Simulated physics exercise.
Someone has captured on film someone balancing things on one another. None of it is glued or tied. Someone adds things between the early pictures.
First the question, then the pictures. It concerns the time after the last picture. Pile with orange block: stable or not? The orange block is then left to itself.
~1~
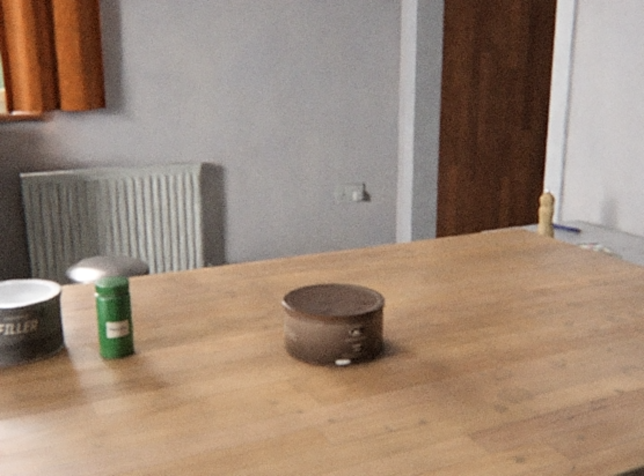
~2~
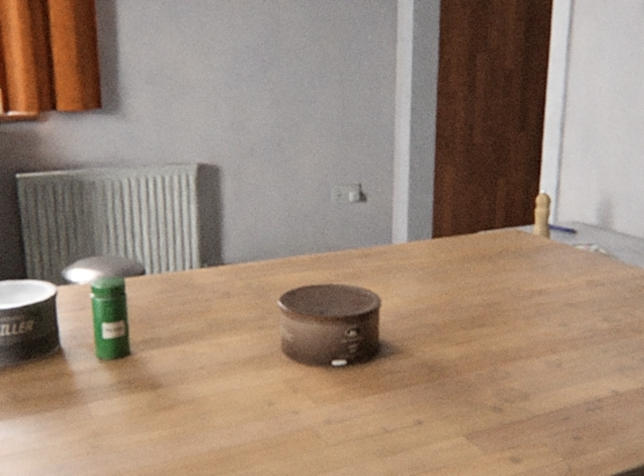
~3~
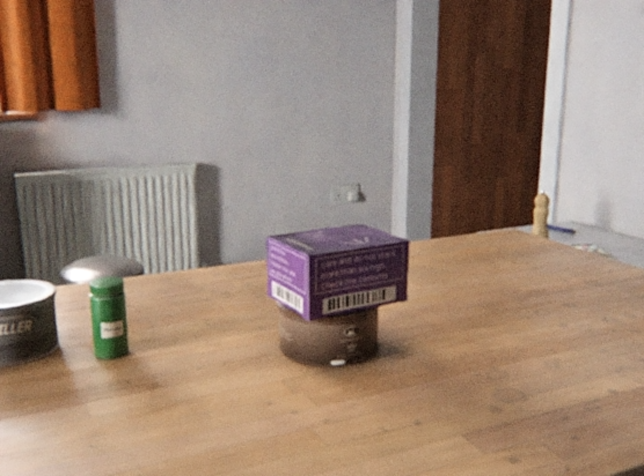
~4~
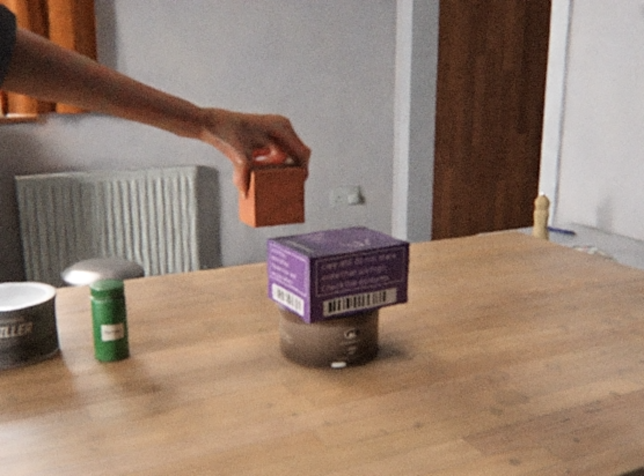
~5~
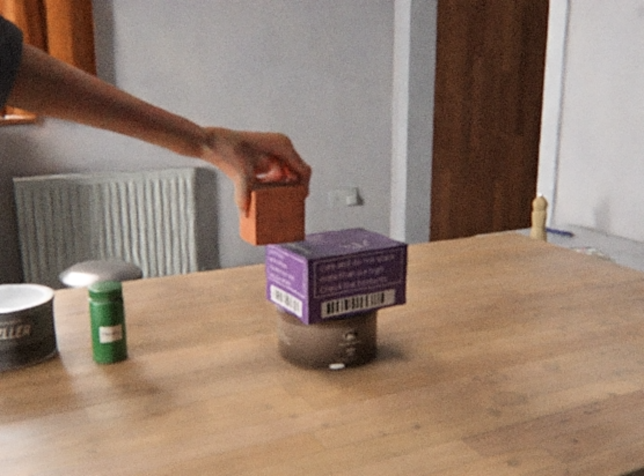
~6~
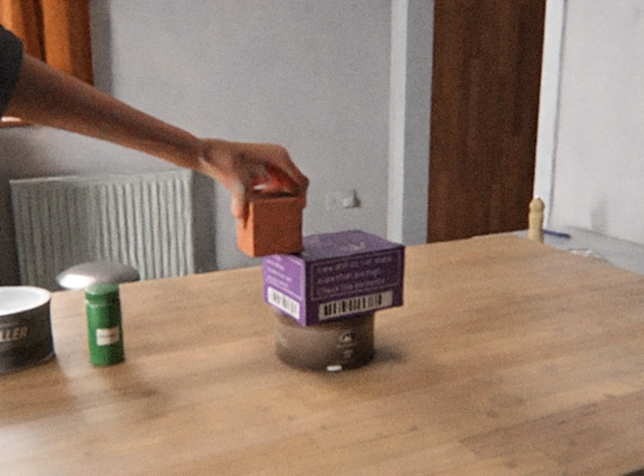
Not stable.
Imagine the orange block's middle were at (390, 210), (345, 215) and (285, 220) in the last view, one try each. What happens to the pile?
Well, on the first go it tumbles down, on the second it stays steady, and on the third it stays steady.
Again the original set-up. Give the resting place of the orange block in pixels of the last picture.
In the final view it sits at roughly (221, 338).
Then, 0.40 s past the last view, orange block now fallen.
Then, 0.60 s past the last view, things are still on the move.
Finally, fallen, orange block; the other 4 still in place. Final places as the last picture's camera would see them, orange block near (221, 338). The pile comes apart.
